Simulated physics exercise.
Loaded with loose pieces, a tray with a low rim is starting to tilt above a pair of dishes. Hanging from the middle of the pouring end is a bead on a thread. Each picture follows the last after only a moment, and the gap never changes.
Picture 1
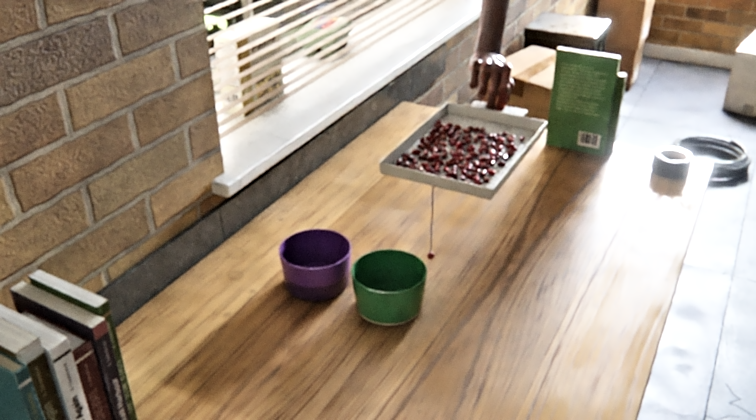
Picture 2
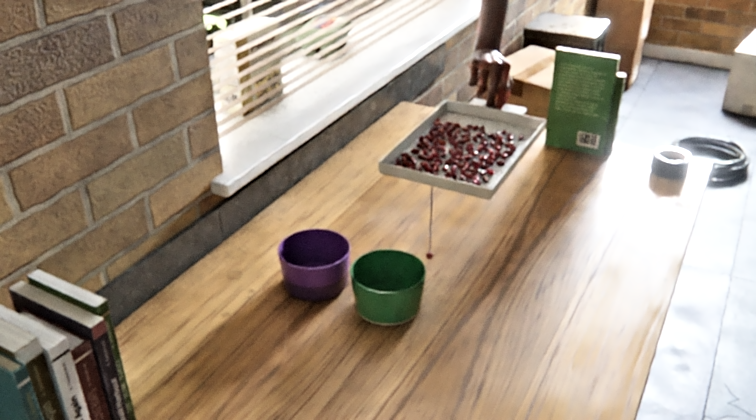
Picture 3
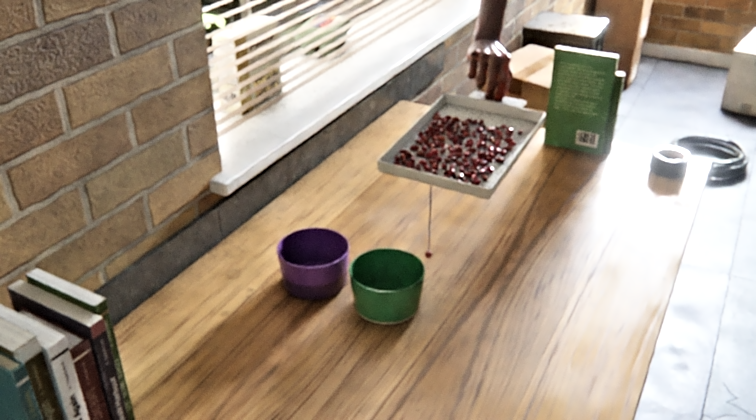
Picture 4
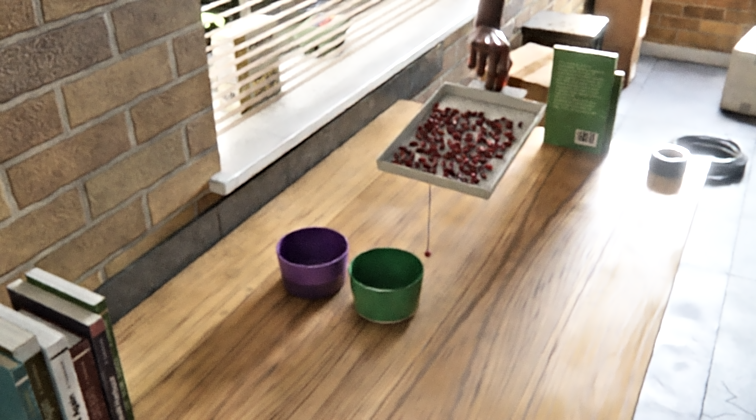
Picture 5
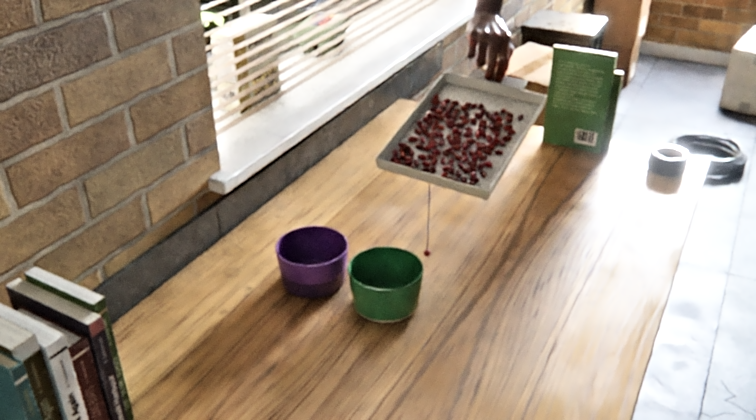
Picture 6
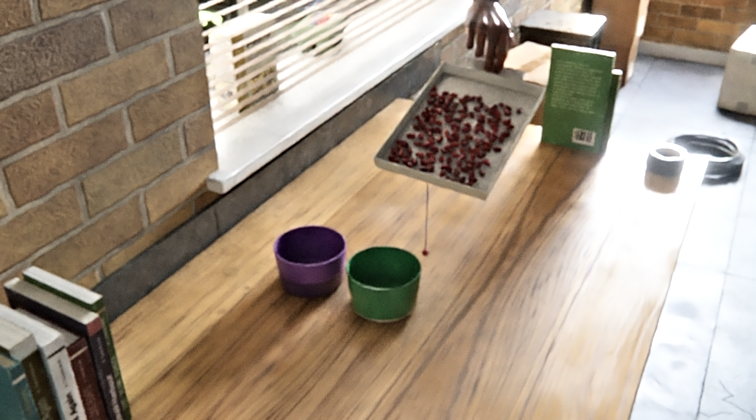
A dark hand raised the far side of a shallow tray of dark red beans, tilting it gradually more steeply above a wooden table, while the purple and green bowls stayed put.
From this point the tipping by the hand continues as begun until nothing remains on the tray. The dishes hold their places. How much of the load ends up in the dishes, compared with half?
The dishes end up with less than half of it.
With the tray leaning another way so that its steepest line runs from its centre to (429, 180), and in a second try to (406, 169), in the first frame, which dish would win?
So, the dish at the right the first time round, the dish at the right the second.
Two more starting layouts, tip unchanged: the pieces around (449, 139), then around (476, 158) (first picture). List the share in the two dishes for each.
Try 1: 20 %; try 2: 10 %.
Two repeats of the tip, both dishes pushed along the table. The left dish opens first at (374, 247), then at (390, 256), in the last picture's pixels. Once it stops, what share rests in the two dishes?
First placement: Some 50 %; second placement: Some 60 %.
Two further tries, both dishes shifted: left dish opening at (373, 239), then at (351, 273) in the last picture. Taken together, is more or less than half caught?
For the earlier try a smaller portion is kept, for the later one a larger portion.
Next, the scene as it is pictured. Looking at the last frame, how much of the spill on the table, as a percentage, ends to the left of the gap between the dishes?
About 0 percent.
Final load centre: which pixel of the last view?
Roughly at pixel (446, 325).
Just after the last frame, tray tipped steeply; every one on the tray.
A moment on, tray tipped right over; almost all on the tray; just a few outside both; just a few in the air.
Further on, tray tipped past a quarter turn; roughly a quarter in the right dish; the larger part outside both; just a few in the air.
When it is over, tray tipped past a quarter turn; roughly a quarter in the right dish; not one in the left dish; the larger part outside both.
